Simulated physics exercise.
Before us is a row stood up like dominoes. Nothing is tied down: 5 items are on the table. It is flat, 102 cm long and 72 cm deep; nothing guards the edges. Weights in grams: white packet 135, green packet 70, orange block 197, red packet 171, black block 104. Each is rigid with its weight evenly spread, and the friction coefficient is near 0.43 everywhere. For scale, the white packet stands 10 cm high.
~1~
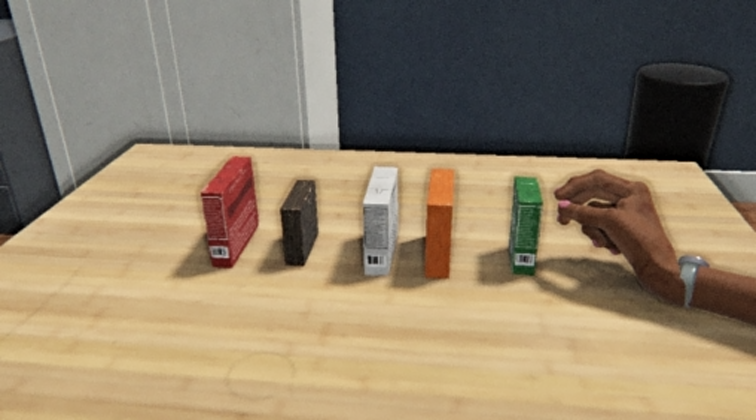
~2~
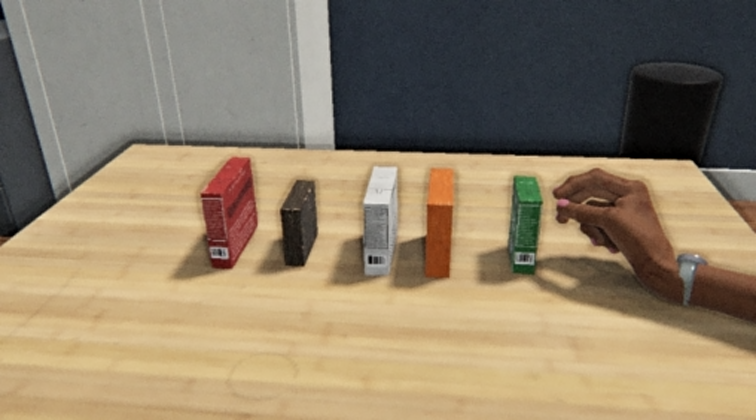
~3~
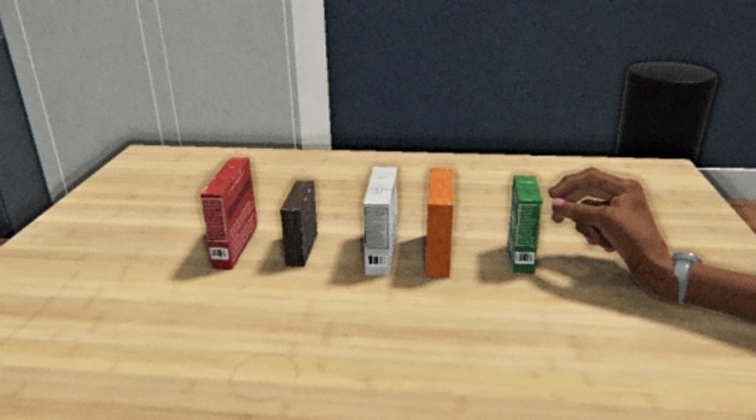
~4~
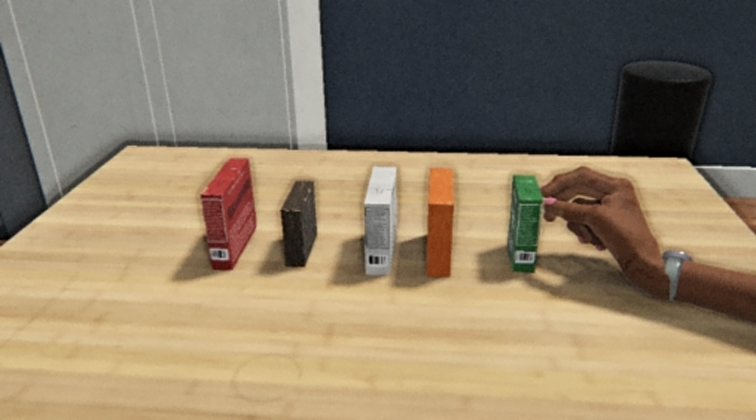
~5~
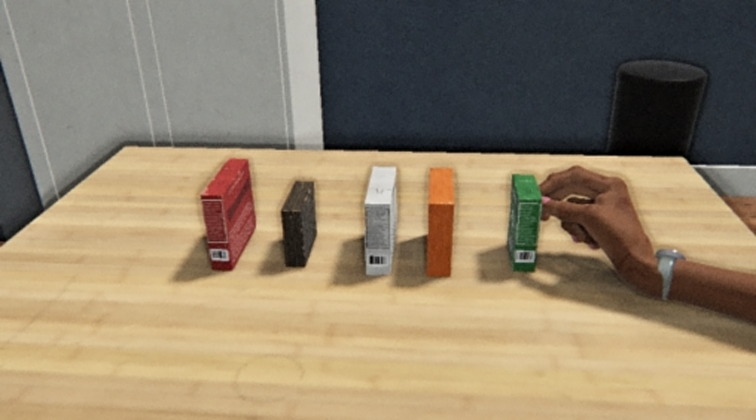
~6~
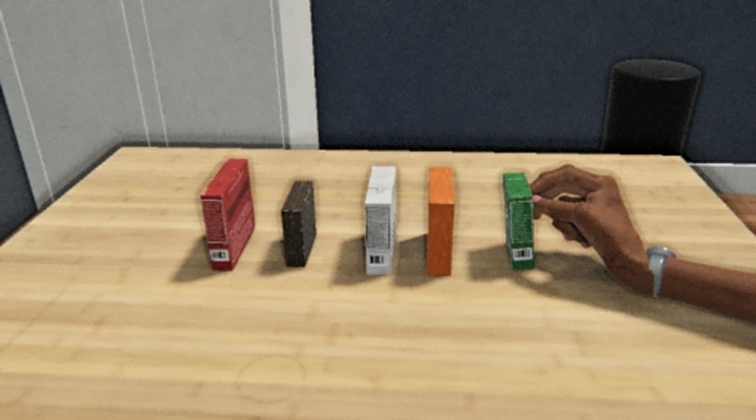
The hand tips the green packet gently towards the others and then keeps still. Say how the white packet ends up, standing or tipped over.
The white packet stays upright.
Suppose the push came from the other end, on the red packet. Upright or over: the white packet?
The white packet stays upright.
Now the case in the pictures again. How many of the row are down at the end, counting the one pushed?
1 of them.
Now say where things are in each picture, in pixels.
In the first frame, white packet (382, 220); orange block (440, 222).
In the second frame, orange block (440, 222); black block (300, 222).
In the third frame, orange block (440, 222); black block (300, 223).
In the fourth frame, orange block (440, 221); black block (300, 223).
In the fifth frame, orange block (440, 221); black block (300, 223).
In the sixth frame, green packet 7° over; white packet (382, 219); orange block (440, 220).
Then, 0.20 s past the last view, green packet 25° over.
Then, 0.30 s past the last view, green packet 48° over.
Finally, all 3 still in place (within 5 cm). Final places as that camera would see them, white packet near (382, 219).
